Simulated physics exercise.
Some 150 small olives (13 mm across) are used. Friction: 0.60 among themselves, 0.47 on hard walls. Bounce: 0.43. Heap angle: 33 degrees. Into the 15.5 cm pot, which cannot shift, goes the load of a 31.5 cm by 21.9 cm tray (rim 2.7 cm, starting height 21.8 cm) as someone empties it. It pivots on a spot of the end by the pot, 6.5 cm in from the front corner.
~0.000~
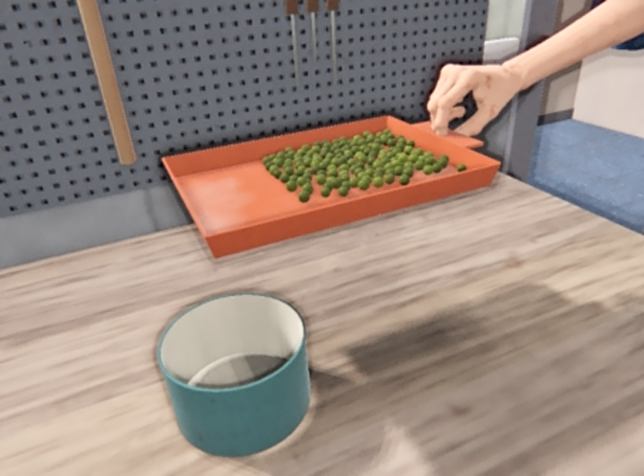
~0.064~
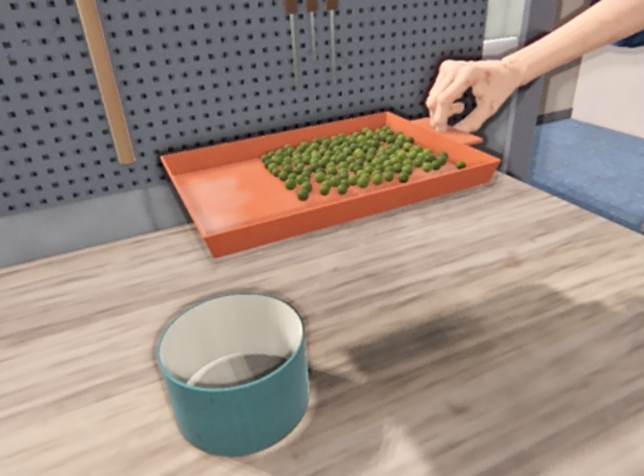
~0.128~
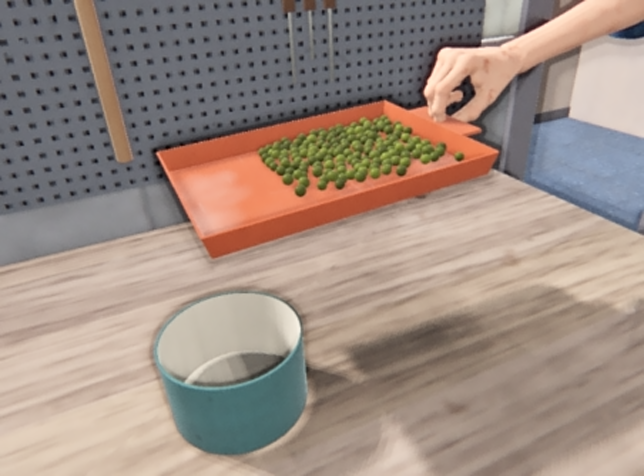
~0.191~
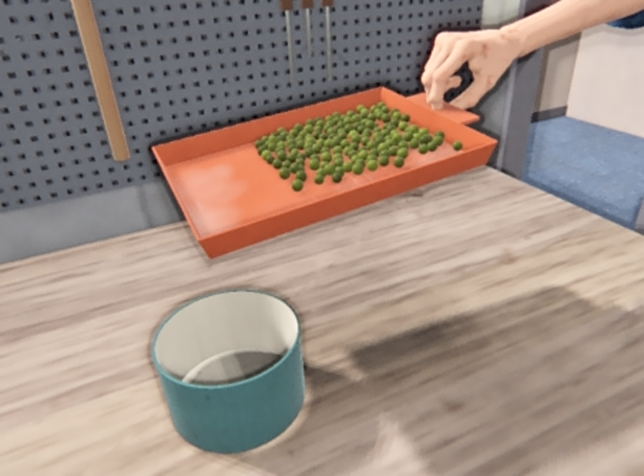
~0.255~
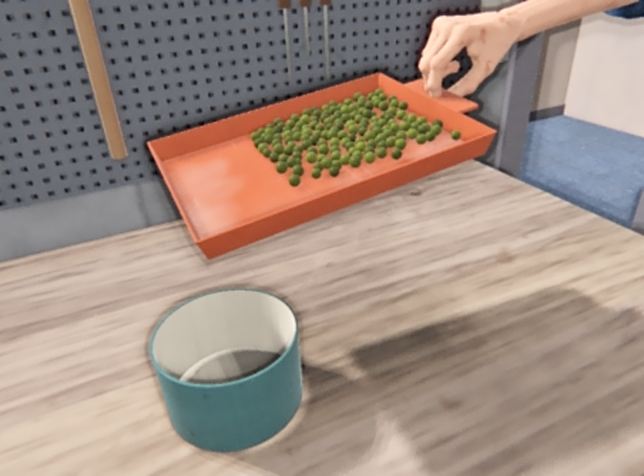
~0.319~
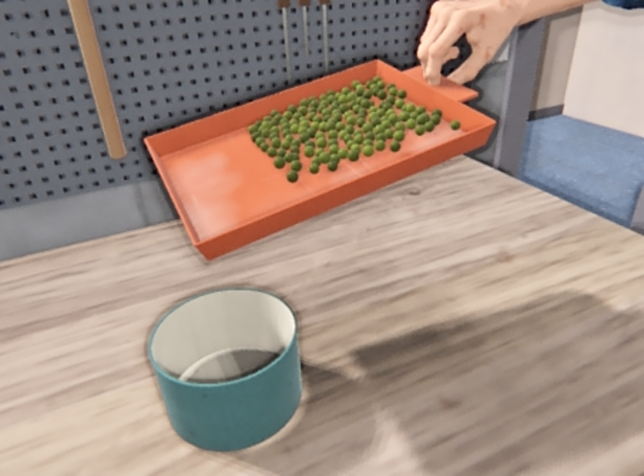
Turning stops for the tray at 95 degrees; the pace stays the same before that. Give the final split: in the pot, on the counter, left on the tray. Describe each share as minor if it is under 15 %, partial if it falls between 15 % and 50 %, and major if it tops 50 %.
Pot - major; counter - partial; left on the tray - minor.
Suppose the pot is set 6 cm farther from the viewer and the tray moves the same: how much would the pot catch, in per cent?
Then roughly 0 percent would land in it.
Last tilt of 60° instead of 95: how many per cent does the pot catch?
I'd put it at close to 0 per cent.
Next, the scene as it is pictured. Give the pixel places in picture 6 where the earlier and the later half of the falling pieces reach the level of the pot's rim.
I'd mark about (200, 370) for the first half, then (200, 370) for the second.
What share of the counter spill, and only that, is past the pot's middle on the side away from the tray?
Estimate: Roughly 90 per cent of the pieces.
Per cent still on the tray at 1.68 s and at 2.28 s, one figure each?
In order, near 95 and near 10.
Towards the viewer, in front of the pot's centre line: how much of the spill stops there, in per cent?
Roughly 100 percent of the spill.
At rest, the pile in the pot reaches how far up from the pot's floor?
It stands at some 3.5 cm.
Then, at 1.14 s, tilt 51 degrees; the tray holds 100 %, the pot 0 %.
Then, at 1.68 s, tilt 76 degrees; the tray holds 95 %, the pot 0 %.
After 2.28 s, tilt 95 degrees; the tray holds 10 %, the pot 65 %.
At rest (3.1 s), pot 75 %, counter 25 %, tray 0 %.
